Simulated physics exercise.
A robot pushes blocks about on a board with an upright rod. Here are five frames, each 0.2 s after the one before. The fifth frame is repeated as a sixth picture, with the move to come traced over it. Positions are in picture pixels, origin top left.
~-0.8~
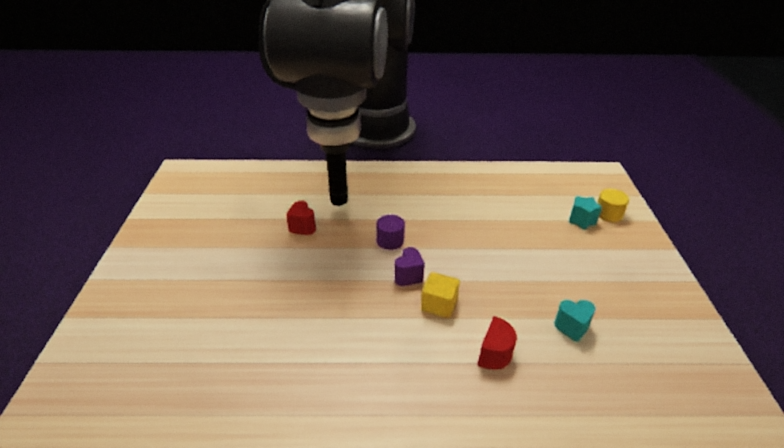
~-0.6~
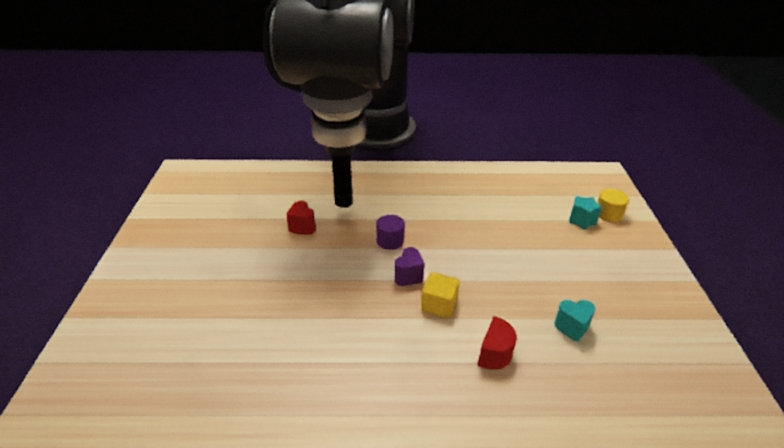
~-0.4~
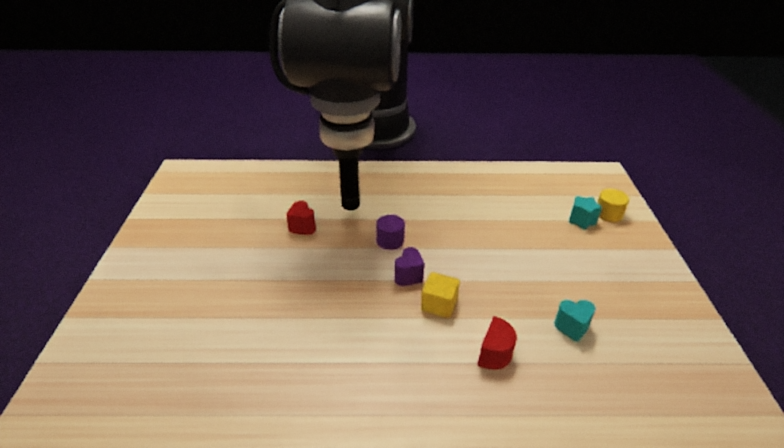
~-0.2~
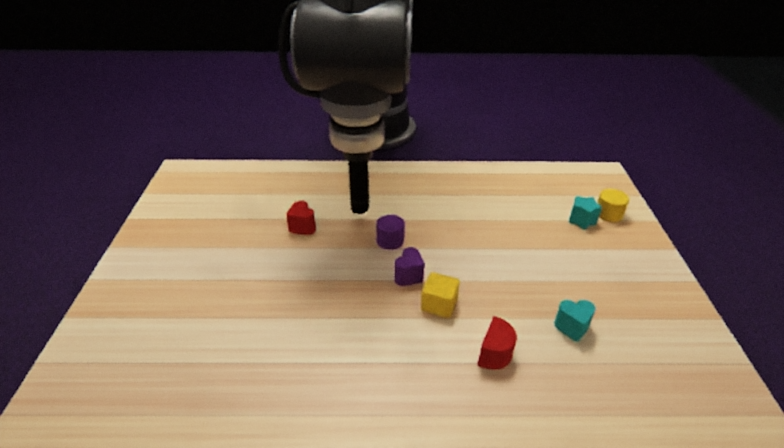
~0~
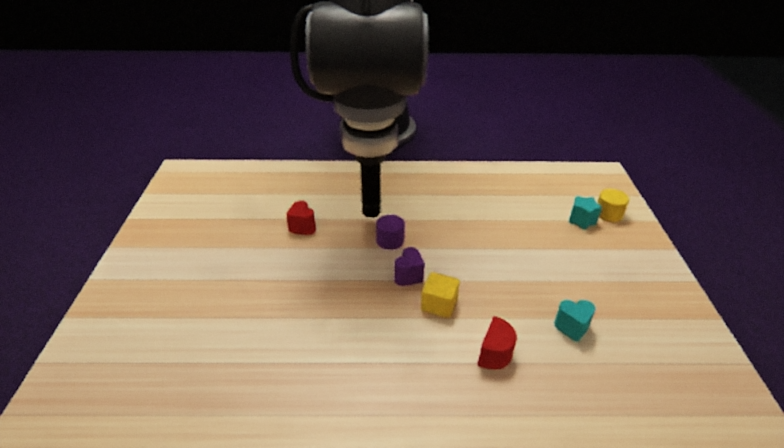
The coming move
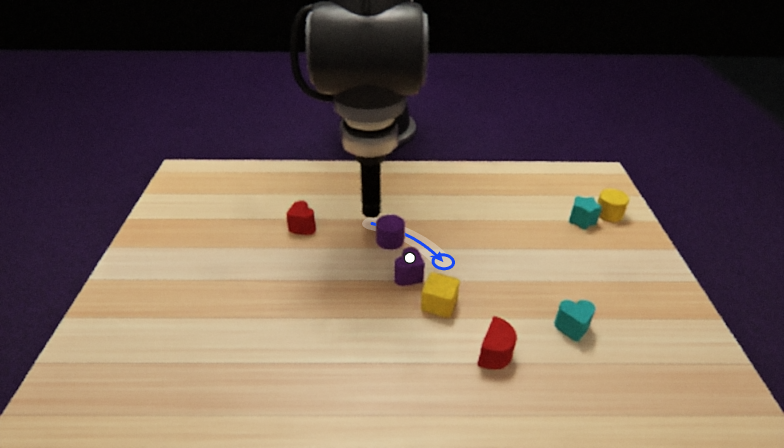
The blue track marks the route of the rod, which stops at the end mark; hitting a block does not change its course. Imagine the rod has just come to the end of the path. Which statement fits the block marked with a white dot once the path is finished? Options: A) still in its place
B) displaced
Answer: A.
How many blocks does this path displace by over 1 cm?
The number is one.
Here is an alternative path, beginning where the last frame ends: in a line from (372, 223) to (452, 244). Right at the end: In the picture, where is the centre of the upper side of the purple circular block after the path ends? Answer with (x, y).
Its top centre lands on (403, 230).
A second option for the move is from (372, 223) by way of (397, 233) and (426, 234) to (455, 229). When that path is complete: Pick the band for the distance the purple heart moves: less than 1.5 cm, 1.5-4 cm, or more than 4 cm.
Result: Under 1.5 cm.
Drawn move, from (372, 223) over (399, 232) and (423, 244) to (443, 262); the dot is on the purple heart.
On the path given first. One third of the way, rod (399, 221); purple circular block (399, 229).
Two thirds of the way, rod (424, 234); purple circular block (407, 238).
At the end, rod (444, 251); purple circular block (407, 238); purple heart still.
